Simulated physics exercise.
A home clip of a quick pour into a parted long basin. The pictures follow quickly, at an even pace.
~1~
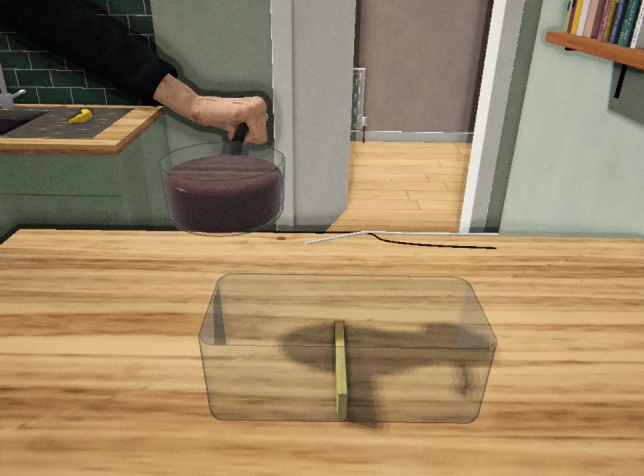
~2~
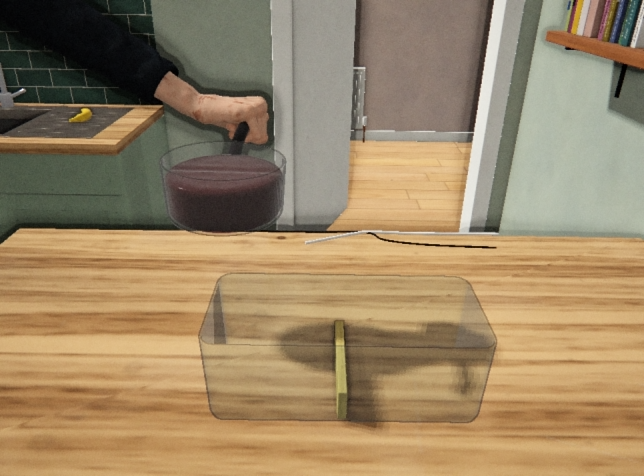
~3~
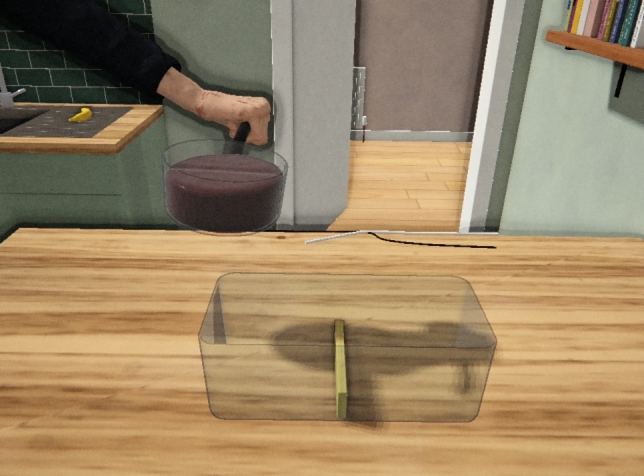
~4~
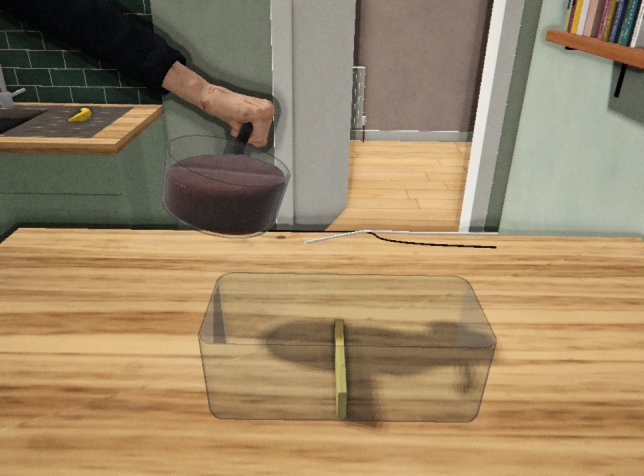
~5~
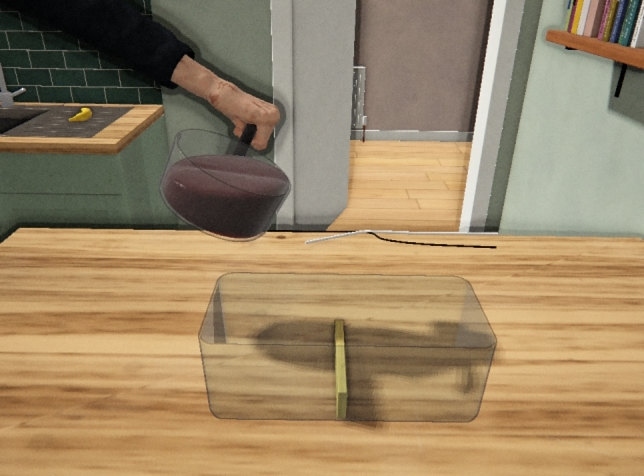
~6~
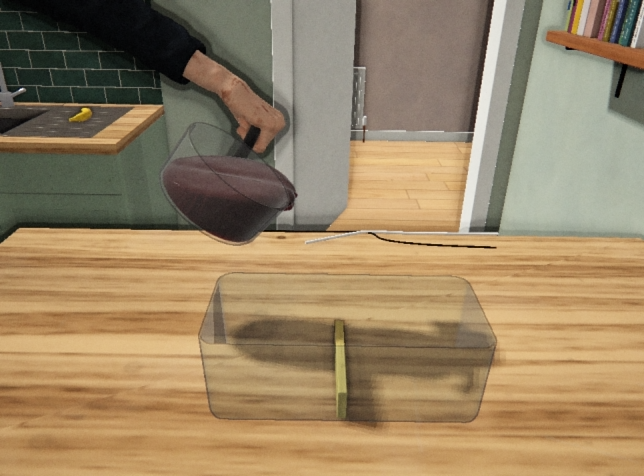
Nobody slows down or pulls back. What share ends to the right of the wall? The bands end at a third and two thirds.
In the end not even a third is right of the wall.
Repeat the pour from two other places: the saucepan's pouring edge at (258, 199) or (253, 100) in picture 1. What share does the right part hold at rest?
The first gives 15 %, the second 5 %.
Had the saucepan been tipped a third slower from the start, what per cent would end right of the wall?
Roughly 35 in a hundred.
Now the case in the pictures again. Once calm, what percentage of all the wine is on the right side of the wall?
Roughly 25 in a hundred.
A moment on, the saucepan is tipped right over and 11 per cent is still to pour, 28 is left of the wall and 10 right of it.
Next, the saucepan is tipped right over and 1 per cent is still to pour, 76 is left of the wall and 18 right of it.
Then the saucepan is tipped right over and 0 per cent is still to pour, 72 is left of the wall and 21 right of it.
Later the saucepan is tipped right over and 0 per cent is still to pour, 72 is left of the wall and 23 right of it.
At rest 72 per cent lies left of the wall, 23 right of it and 5 outside.
